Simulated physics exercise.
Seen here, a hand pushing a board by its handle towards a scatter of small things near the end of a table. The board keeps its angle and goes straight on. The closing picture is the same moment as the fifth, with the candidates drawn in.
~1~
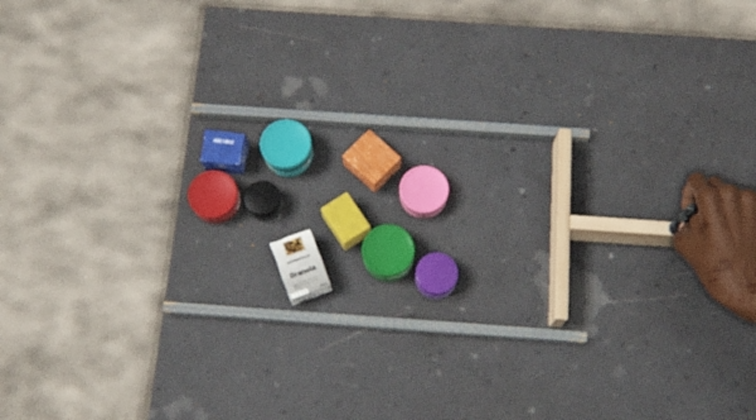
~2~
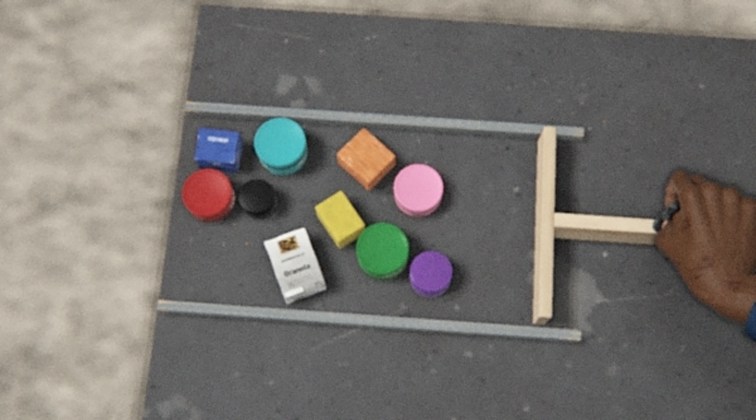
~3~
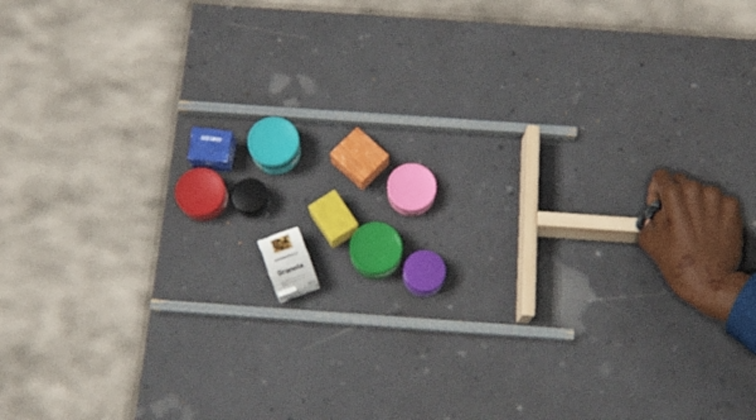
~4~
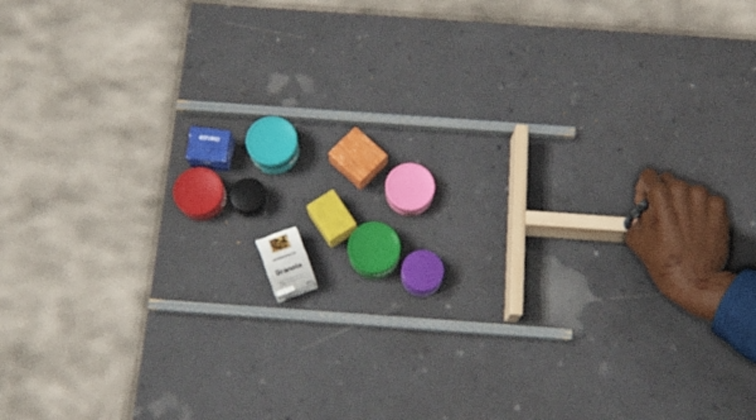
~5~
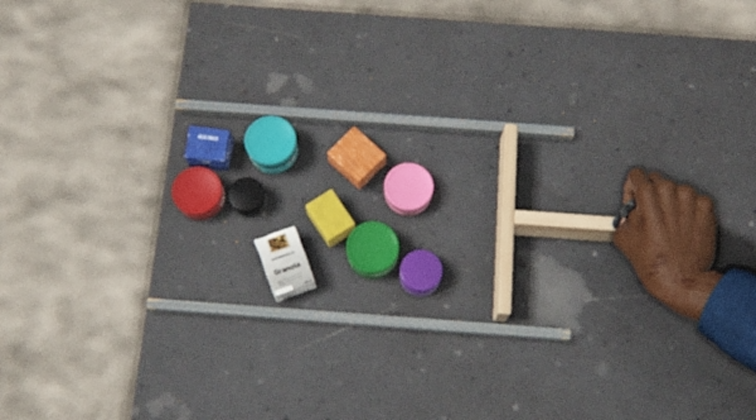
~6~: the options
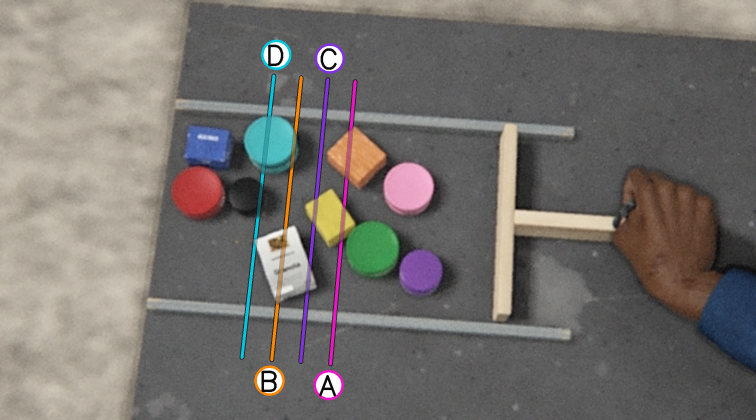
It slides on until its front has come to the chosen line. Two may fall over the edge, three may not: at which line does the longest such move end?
D.
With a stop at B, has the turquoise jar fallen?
By then, no.
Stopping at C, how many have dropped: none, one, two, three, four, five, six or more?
By then, none.
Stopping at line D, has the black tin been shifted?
By then, yes.
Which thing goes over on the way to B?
The red tub.
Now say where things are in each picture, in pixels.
In the first frame, purple pot (436, 276); white packet (302, 268); turquoise jar (287, 149).
In the second frame, board (548, 219); orange block (367, 160).
In the third frame, board (531, 217); red tub (202, 195).
In the fourth frame, board (519, 217); black tin (250, 198).
In the fifth frame, board (508, 216); blue box (210, 149); purple pot (421, 274); white packet (286, 264).
On the marked copy, A at (343, 217); B at (287, 213); C at (315, 215); D at (259, 211).
Following D. Soon after the start, board (418, 210); yellow block (324, 210); purple pot (386, 279).
Later, board (329, 203); red tub (181, 194); black tin (224, 197).
In the end, board (260, 198); blue box over the edge; red tub over the edge; two fallen.
As for the rest, A is within the limit but short; B is within the limit but short; C is within the limit but short.
